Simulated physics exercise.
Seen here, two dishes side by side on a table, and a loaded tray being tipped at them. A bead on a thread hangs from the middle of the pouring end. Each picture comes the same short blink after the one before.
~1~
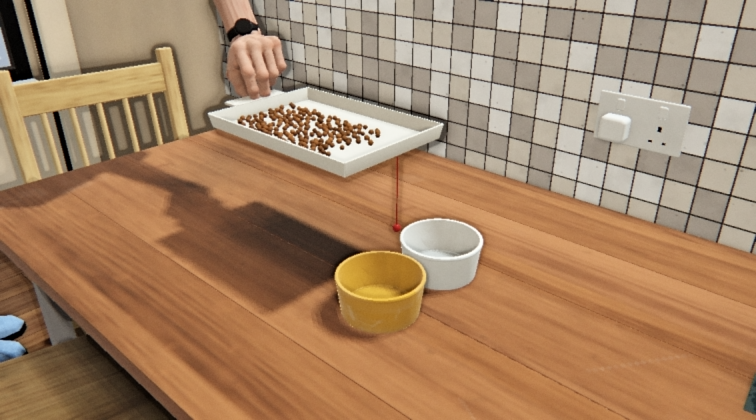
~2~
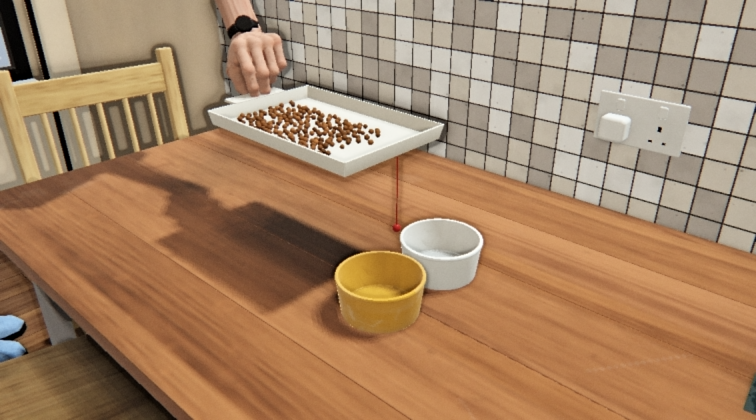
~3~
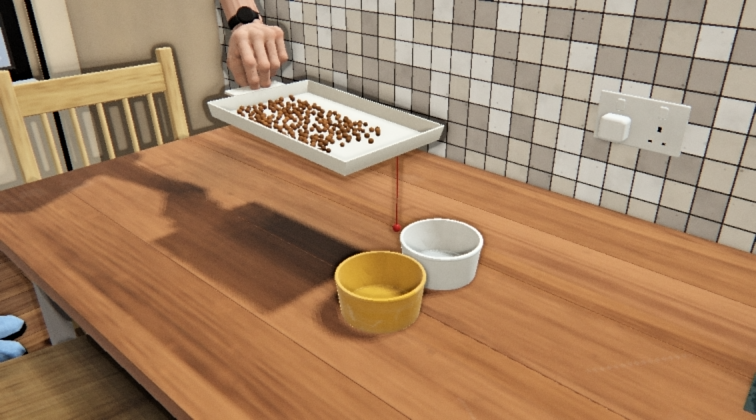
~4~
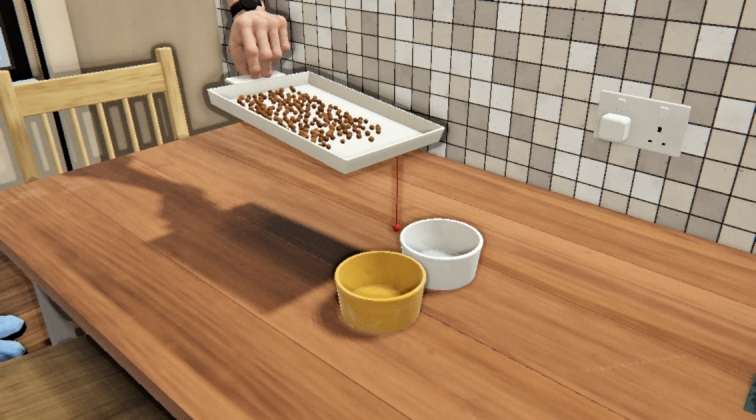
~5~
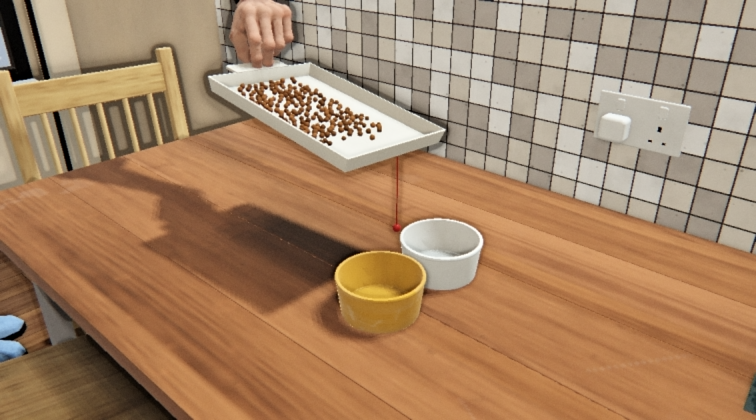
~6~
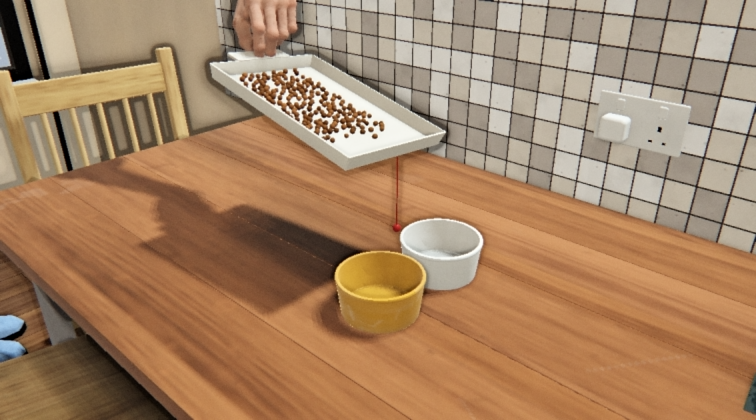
A hand gradually tilting a white tray of small brown cereal balls above a yellow dish and a white dish on a wooden table.
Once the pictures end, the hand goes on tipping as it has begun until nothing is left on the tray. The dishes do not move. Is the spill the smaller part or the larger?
They take over half between them.
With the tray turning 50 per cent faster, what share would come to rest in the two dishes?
Near 50 %.
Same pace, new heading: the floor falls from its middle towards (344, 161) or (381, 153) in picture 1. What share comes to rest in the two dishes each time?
In turn 90 and 90 in a hundred.
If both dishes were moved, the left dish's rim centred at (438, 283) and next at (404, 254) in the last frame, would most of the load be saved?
The first try: The smaller part. The second: More than half.
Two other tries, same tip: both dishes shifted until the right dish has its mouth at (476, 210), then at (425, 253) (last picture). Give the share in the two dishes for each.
About 60 and 20 per cent.
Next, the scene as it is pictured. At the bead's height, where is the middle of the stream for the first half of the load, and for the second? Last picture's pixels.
Around (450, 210) and then (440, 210).
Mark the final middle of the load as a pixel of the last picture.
Near (448, 259).
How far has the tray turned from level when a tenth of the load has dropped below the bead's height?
Near 60 degrees.
Shortly afterwards, tray tipped steeply; the bulk on the tray; a little in the right dish; only a few outside both; a little in the air.
Next, tray tipped right over; near two thirds on the tray; near a quarter in the right dish; a little outside both; a little in the air.
Some moments later, tray tipped past a quarter turn; near two thirds in the right dish; near a third outside both.
In the end, tray tipped past a quarter turn; none at all in the left dish; near two thirds in the right dish; near a third outside both.
